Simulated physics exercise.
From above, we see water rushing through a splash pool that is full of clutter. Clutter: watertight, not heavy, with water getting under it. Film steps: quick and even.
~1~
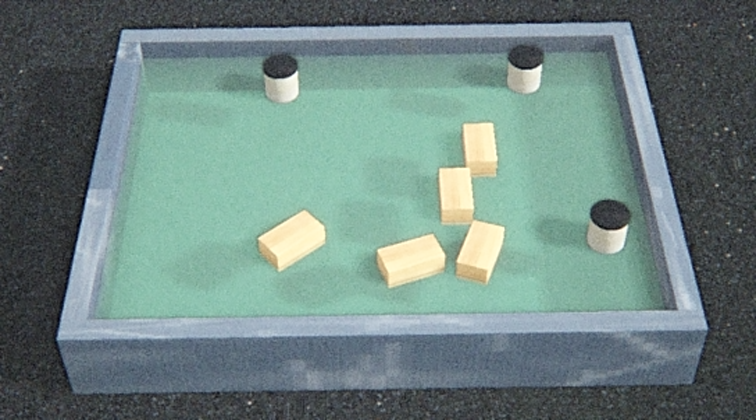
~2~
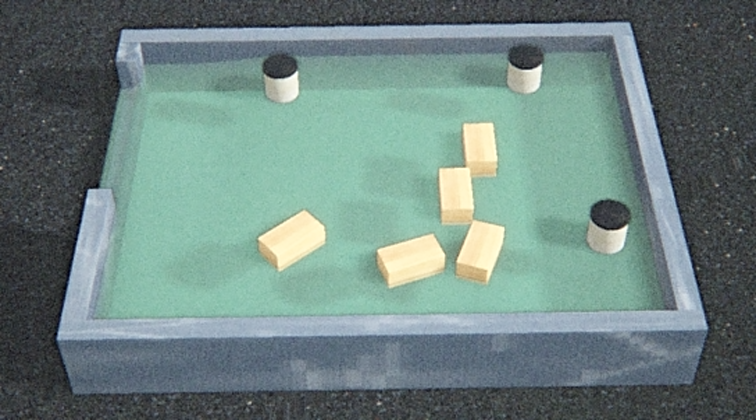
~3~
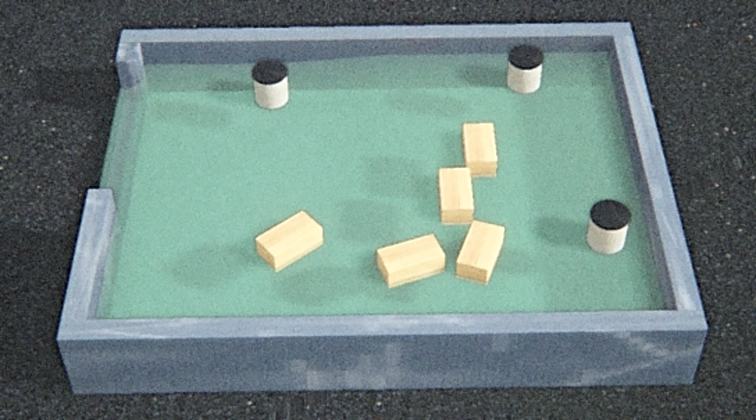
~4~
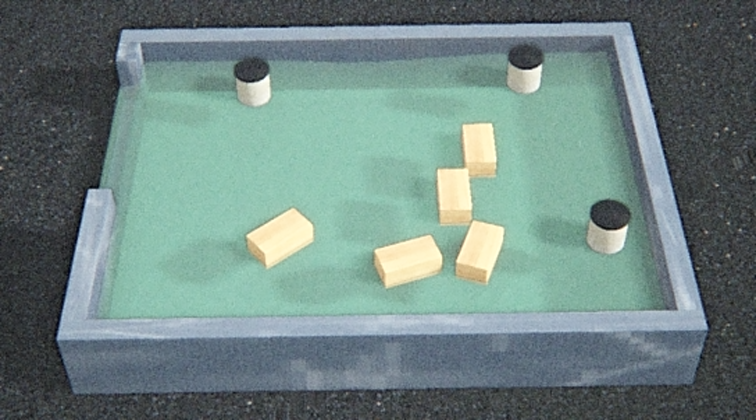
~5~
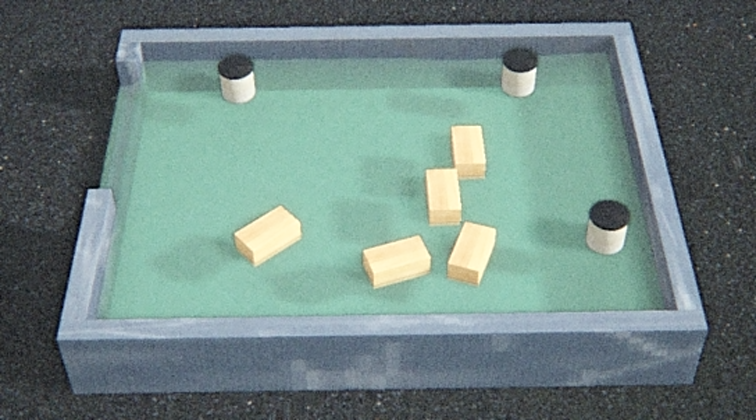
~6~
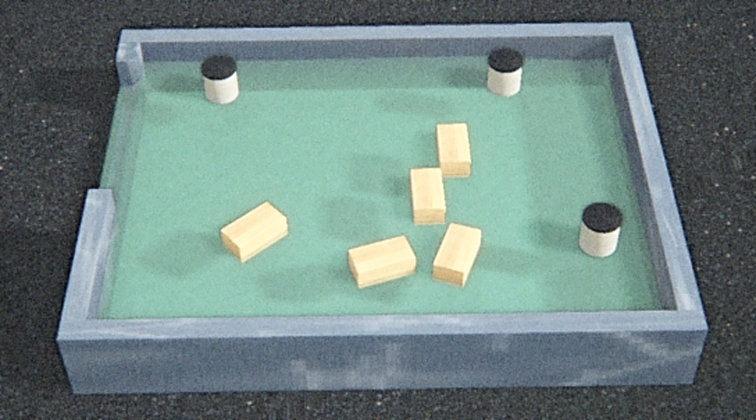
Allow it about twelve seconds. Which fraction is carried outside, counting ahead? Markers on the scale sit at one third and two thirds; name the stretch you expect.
The stretch below one third.
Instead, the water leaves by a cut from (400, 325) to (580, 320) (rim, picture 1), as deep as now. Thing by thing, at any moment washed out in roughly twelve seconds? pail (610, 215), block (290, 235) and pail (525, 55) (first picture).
In sequence - departs, departs, stays put.
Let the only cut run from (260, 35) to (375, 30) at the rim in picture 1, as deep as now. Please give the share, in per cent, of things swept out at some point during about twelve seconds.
Some 10 in a hundred.
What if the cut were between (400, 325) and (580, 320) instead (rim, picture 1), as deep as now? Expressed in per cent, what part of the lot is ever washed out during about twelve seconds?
Roughly 60 in a hundred.
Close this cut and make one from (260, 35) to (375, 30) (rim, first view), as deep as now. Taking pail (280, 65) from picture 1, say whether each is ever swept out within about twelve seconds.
My call: Gone.
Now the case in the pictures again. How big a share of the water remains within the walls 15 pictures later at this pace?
My figure is 66 per cent.
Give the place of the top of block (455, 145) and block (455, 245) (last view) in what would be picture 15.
Around (414, 145) for the first and around (418, 253) for the second.
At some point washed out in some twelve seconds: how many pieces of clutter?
Count: 2.
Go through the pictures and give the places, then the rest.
A pail at (280, 66), afloat; a block at (291, 233) floats; 0 of 8 have shifted, in the first picture.
A pail at (280, 66) floats; a block at (291, 233) floats; 0 of 8 have shifted, in the second picture.
A pail at (270, 72) floats, close to its start; a block at (289, 233), afloat; 1 of 8 have shifted, in the third picture.
A pail at (251, 70), afloat, close to its start; a block at (280, 231), afloat, close to its start; 2 of 8 have shifted, in the fourth picture.
A pail at (236, 66), afloat, close to its start; a block at (267, 228) floats, close to its start; 5 of 8 have shifted, in the fifth picture.
A pail at (219, 67) floats, a stride from its start; a block at (253, 224), afloat, close to its start; 7 of 8 have shifted, in the sixth picture.
A moment on, 0 of 8 are out; 8 afloat.
Next, 1 of 8 are out; 7 afloat.
Later, 2 of 8 are out; 6 afloat.
In the end, 2 of 8 are out; 6 afloat.
